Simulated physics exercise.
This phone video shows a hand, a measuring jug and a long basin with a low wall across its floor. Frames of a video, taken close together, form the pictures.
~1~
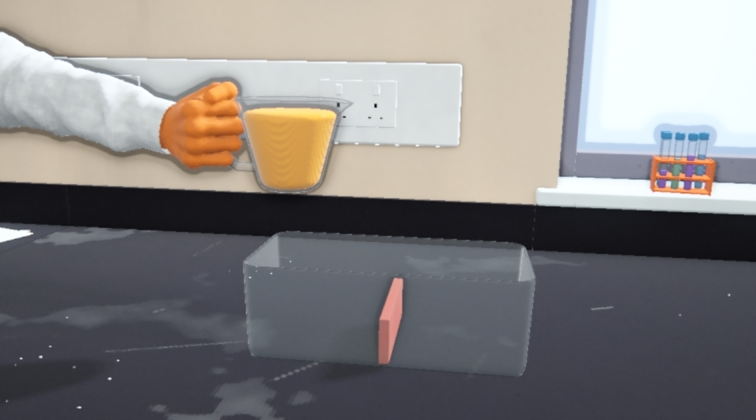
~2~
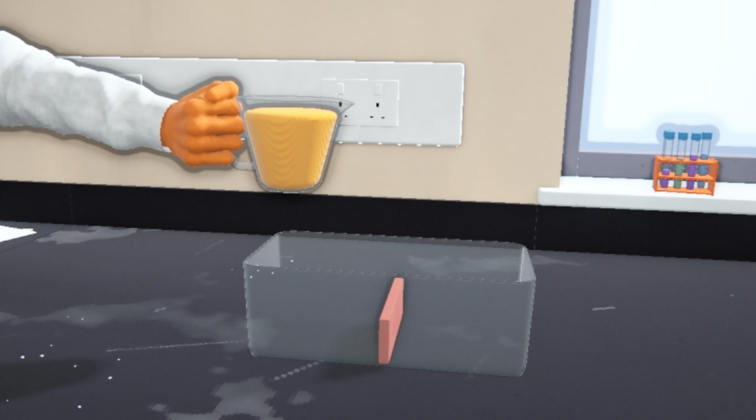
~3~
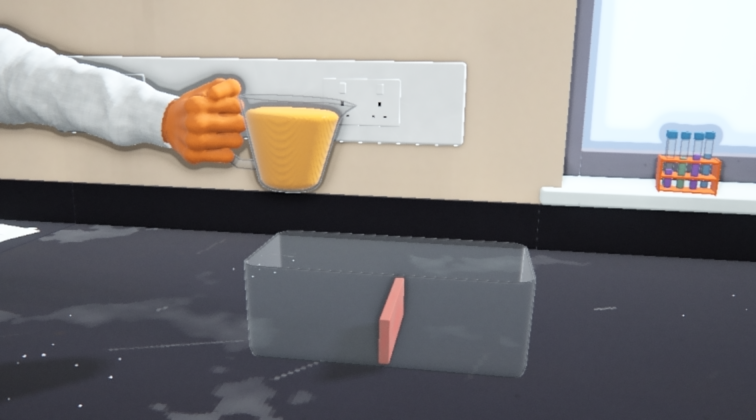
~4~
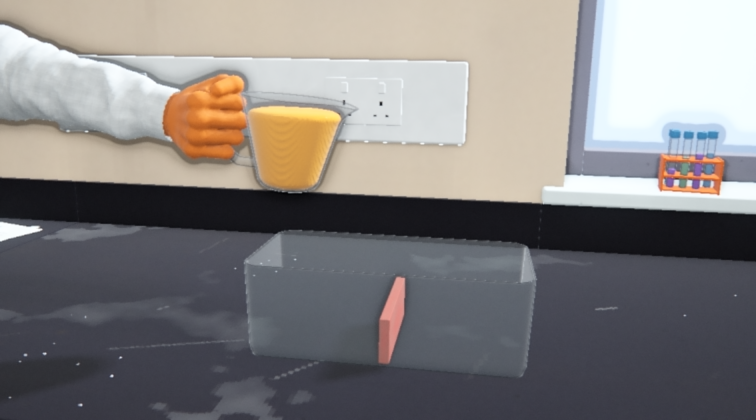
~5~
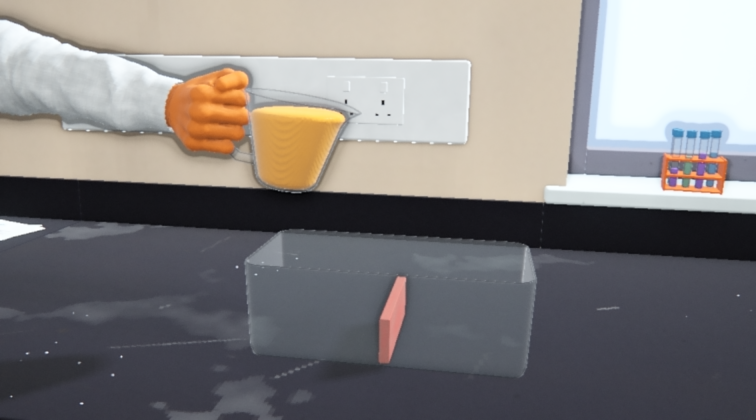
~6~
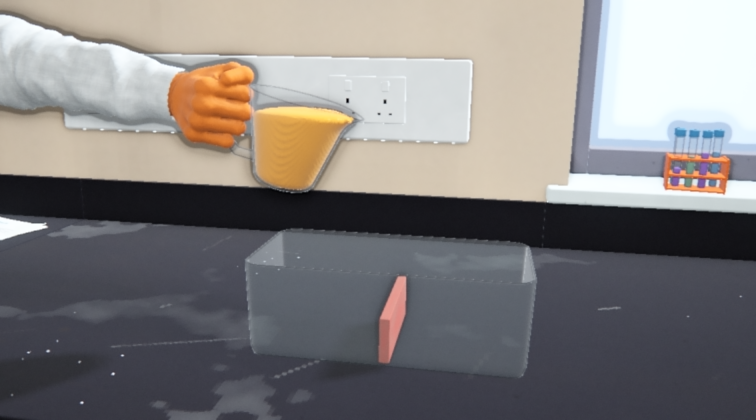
An orange-gloved hand slowly tilting a jug of orange juice to the right above a clear basin with a low pink wall.
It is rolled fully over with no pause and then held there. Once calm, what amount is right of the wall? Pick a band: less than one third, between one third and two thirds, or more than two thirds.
It is between one third and two thirds.
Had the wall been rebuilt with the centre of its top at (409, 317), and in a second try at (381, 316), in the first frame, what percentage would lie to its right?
It works out to around 35 per cent for the first and around 75 per cent for the second.
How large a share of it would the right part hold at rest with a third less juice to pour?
Estimate: Close to 30 per cent.
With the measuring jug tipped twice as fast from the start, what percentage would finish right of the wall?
Roughly 35 percent.
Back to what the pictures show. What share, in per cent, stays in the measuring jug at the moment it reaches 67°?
About 65 %.
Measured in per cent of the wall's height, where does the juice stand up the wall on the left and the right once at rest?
On the left it sits near 20, while on the right it sits near 20.
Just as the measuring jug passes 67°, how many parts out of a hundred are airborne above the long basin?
I'd say some 25 per cent of it.
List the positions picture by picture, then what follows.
In the first picture, it leans 0°; its right rim is at (354, 102); the juice meets the walls at (247, 111) and (337, 114); the long basin's rim runs from (262, 249) to (529, 263); the wall's top is at (392, 299).
In the second picture, it leans 1°; its right rim is at (355, 103); the juice meets the walls at (248, 111) and (339, 114).
In the third picture, it leans 2°; its right rim is at (357, 105); the juice meets the walls at (250, 111) and (340, 115).
In the fourth picture, it leans 5°; its right rim is at (359, 108); the juice meets the walls at (252, 110) and (342, 116).
In the fifth picture, it leans 9°; its right rim is at (362, 113); the juice meets the walls at (256, 110) and (346, 116).
In the sixth picture, it leans 14°; its right rim is at (364, 119); the juice meets the walls at (258, 111) and (353, 118).
A moment on, the measuring jug is tipped part way and 63 per cent is still to pour, 1 is left of the wall and 13 right of it.
Next, the measuring jug is tipped on its side and 13 per cent is still to pour, 21 is left of the wall and 53 right of it.
Then the measuring jug is tipped on its side and 0 per cent is still to pour, 43 is left of the wall and 55 right of it.
Later the measuring jug is tipped on its side and 0 per cent is still to pour, 43 is left of the wall and 55 right of it.
At rest 43 per cent lies left of the wall, 55 right of it and 1 outside.
